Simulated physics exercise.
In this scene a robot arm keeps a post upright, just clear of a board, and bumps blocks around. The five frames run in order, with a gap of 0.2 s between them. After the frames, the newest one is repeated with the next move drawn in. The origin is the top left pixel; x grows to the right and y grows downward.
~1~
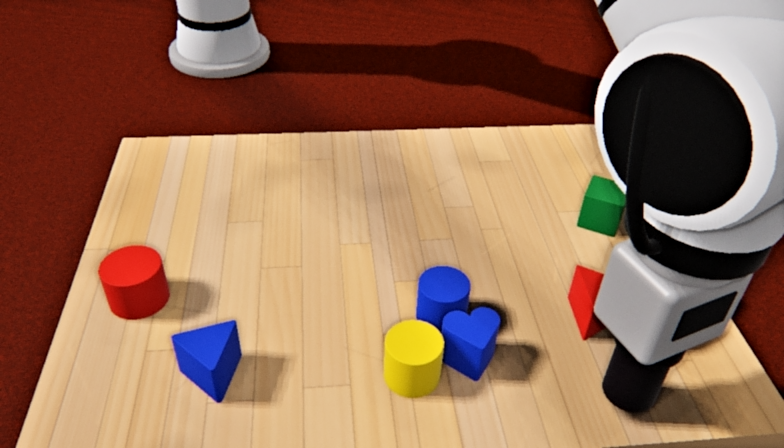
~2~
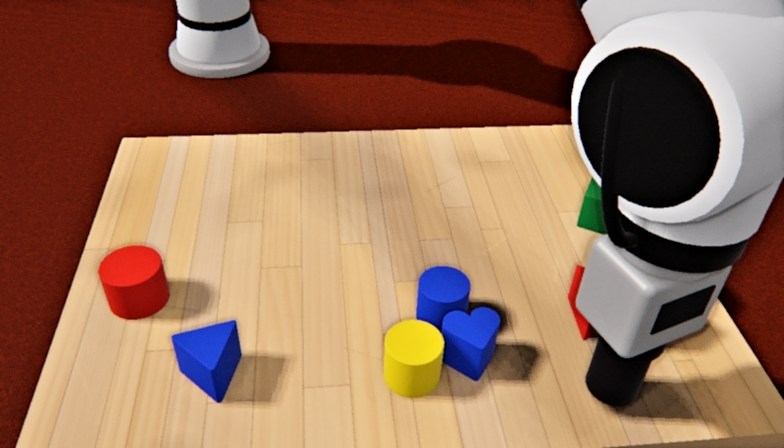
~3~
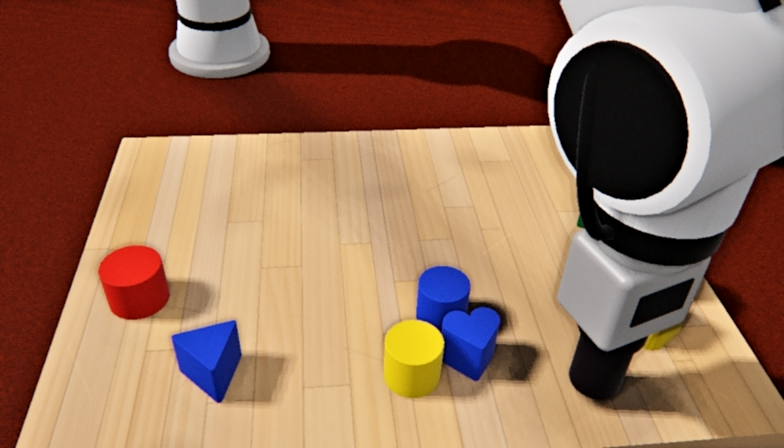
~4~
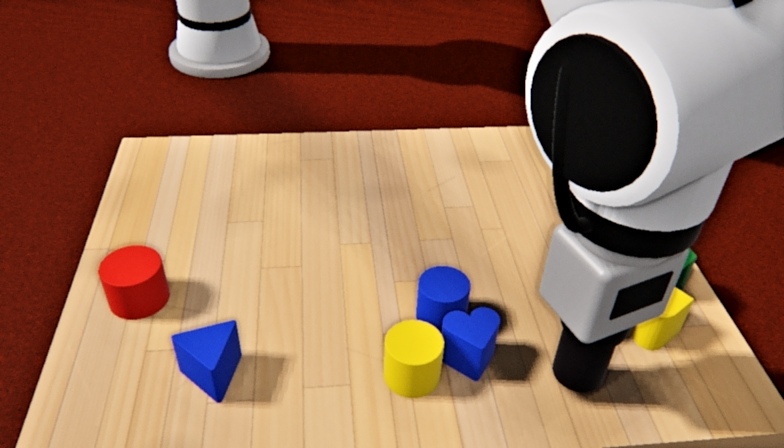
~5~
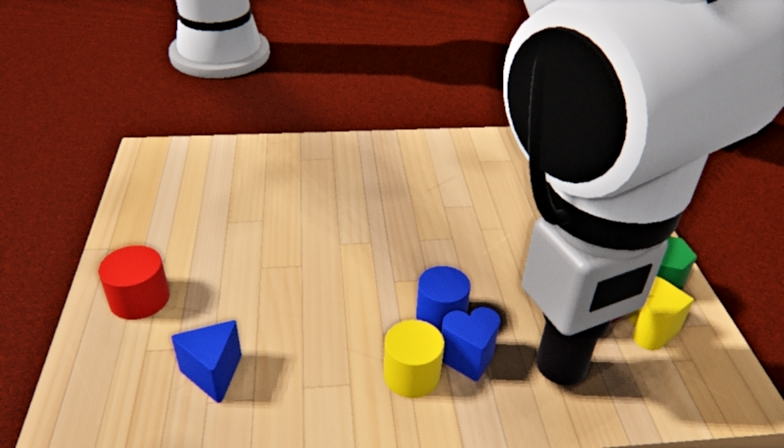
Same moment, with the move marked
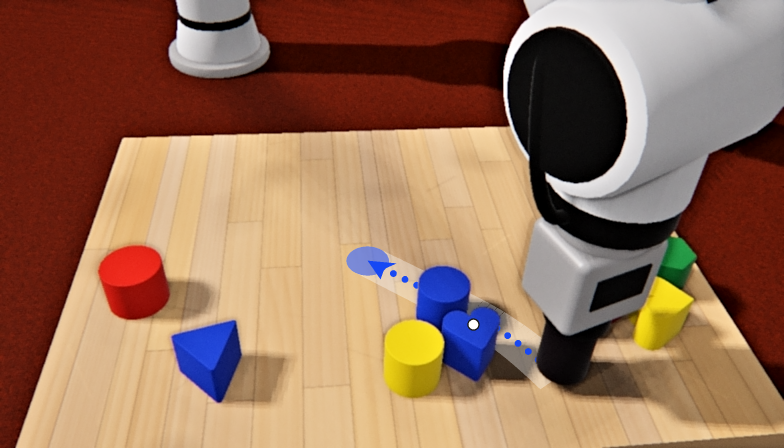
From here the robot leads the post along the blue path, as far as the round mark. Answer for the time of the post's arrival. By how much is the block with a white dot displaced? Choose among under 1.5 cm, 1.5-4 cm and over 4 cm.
My answer is that it shifts under 1.5 cm.
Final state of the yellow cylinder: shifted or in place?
Stays put.
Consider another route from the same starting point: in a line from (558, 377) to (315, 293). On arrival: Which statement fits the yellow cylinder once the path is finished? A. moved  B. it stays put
Answer: A.
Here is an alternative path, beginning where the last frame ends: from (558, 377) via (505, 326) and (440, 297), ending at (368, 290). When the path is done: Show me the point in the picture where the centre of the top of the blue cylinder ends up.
The middle of the upper face of the blue cylinder will lie at about (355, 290) in the picture.
Drawn move, from (558, 377) via (462, 308), ending at (368, 261); the dot is on the blue heart block.
On the path given first. One third of the way, post (497, 315); nothing pushed yet.
Two thirds of the way, post (429, 280); blue cylinder (389, 274).
At the end, post (368, 249); yellow cylinder still; blue cylinder (380, 274); blue heart block still.
